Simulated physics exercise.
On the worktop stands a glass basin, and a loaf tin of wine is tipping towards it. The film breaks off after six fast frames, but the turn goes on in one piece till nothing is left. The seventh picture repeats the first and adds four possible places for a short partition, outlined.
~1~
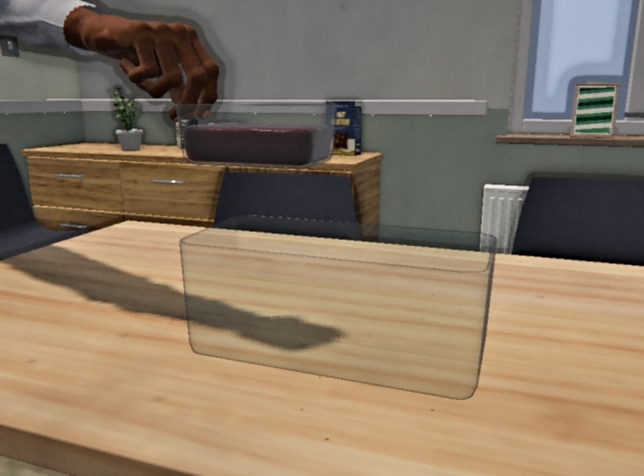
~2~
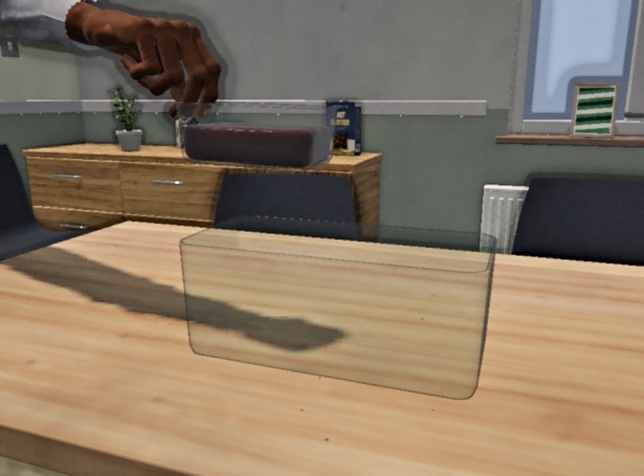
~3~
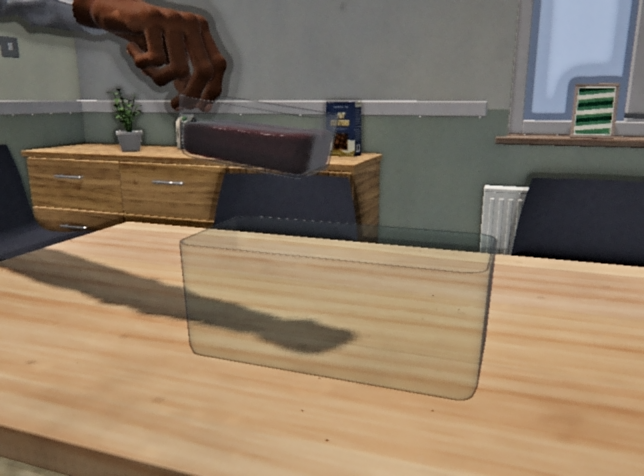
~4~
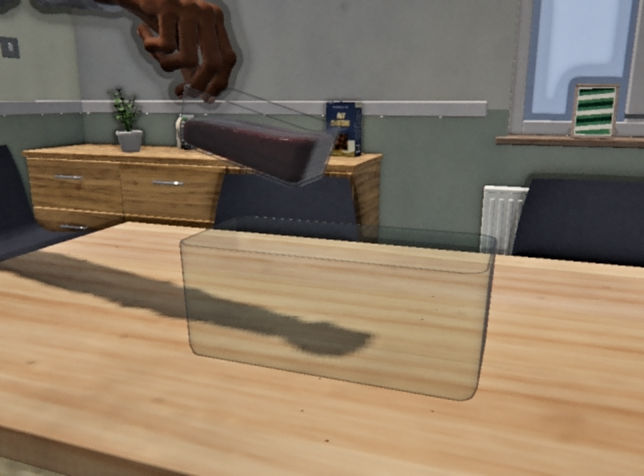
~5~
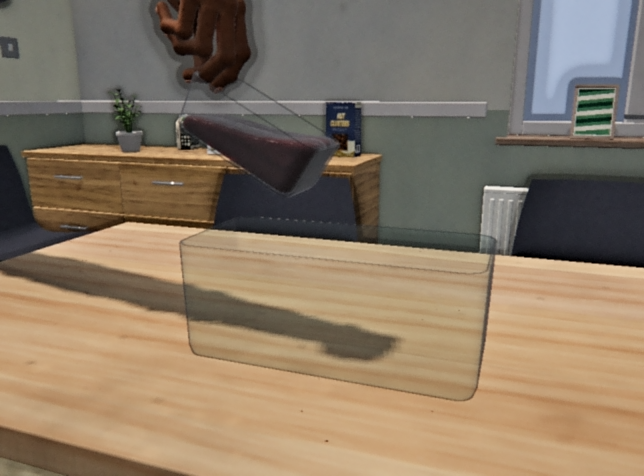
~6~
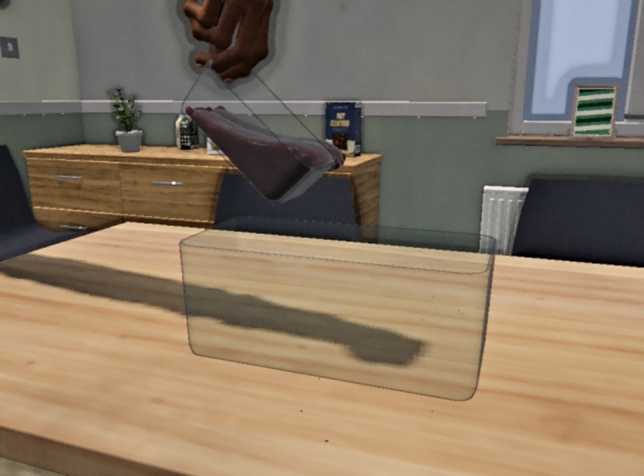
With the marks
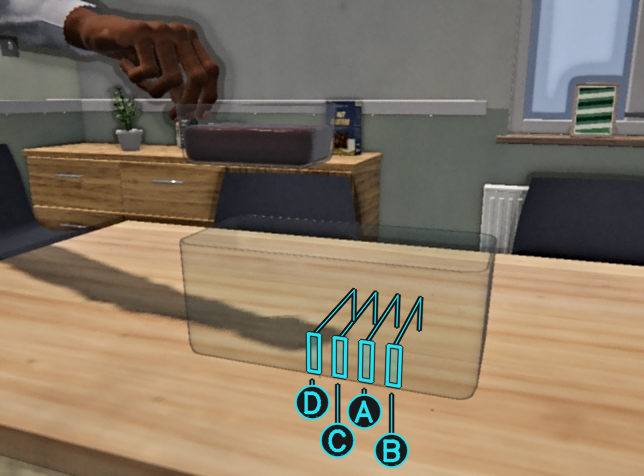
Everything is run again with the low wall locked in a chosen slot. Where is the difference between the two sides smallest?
Place C.
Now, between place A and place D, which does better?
D it is.
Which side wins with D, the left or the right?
The right side.
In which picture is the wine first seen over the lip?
Picture 6.
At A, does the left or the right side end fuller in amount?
The left one.
On the marked copy, A at (364, 389); B at (391, 394); C at (337, 384); D at (312, 380).
With A, about 86 % ends left of the wall and 9 % right of it; 5 % is lost outside.
With B, about 88 % ends left of the wall and 8 % right of it; 4 % is lost outside.
With C, about 52 % ends left of the wall and 47 % right of it.
With D, about 26 % ends left of the wall and 73 % right of it.
